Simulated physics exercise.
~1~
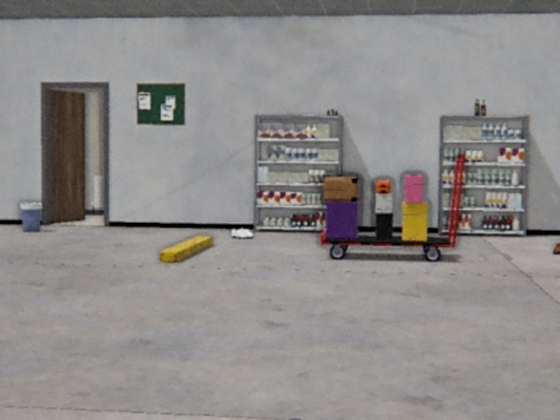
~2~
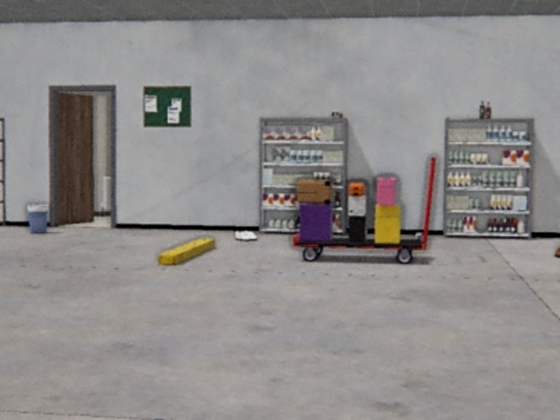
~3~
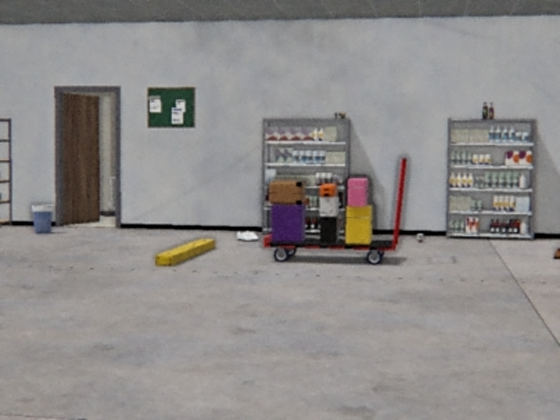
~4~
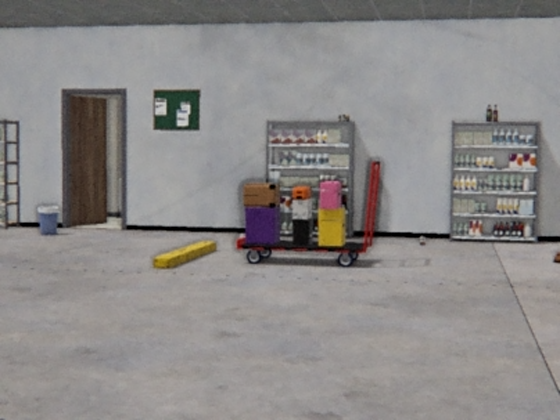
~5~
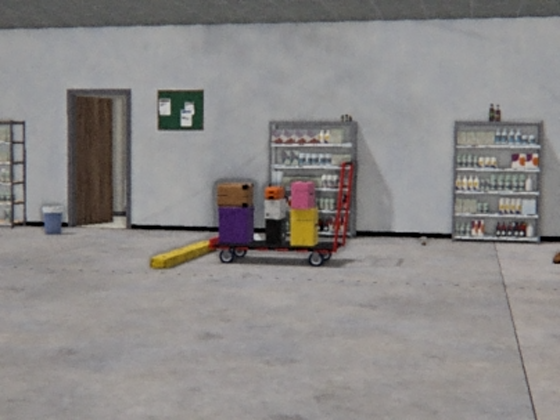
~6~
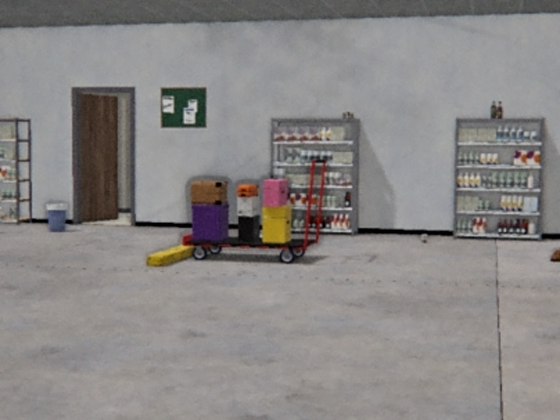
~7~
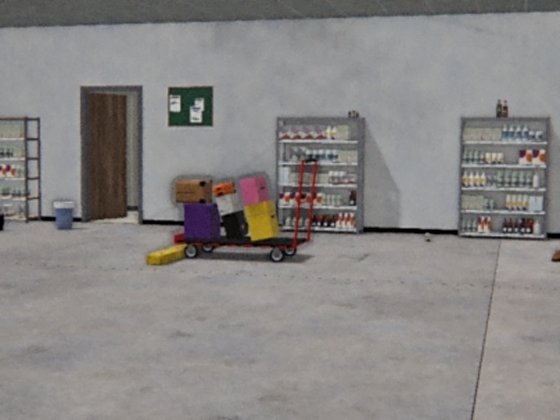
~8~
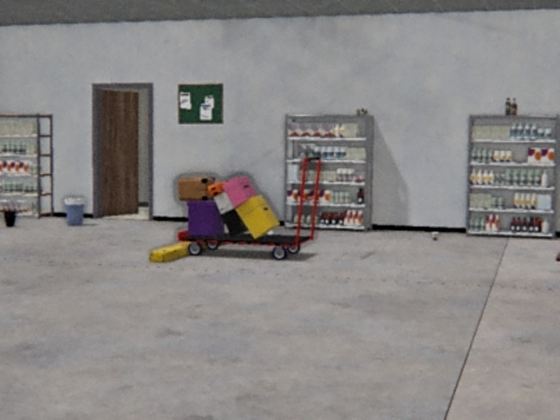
A low red-railed cart loaded with boxes rolls left across the grey concrete floor of a storeroom, seen side-on from a slightly drifting view. It carries a brown suitcase over a purple tote at the left, orange and white pieces above a black parcel in the middle, and a pink toolbox on a yellow one at the right. Bottle shelves, an open door and a green noticeboard line the wall behind. The cart reaches a yellow beam and stops. The middle and right stacks tip left against the purple tote, and everything ends still on the deck, the yellow toolbox leaning steeply.
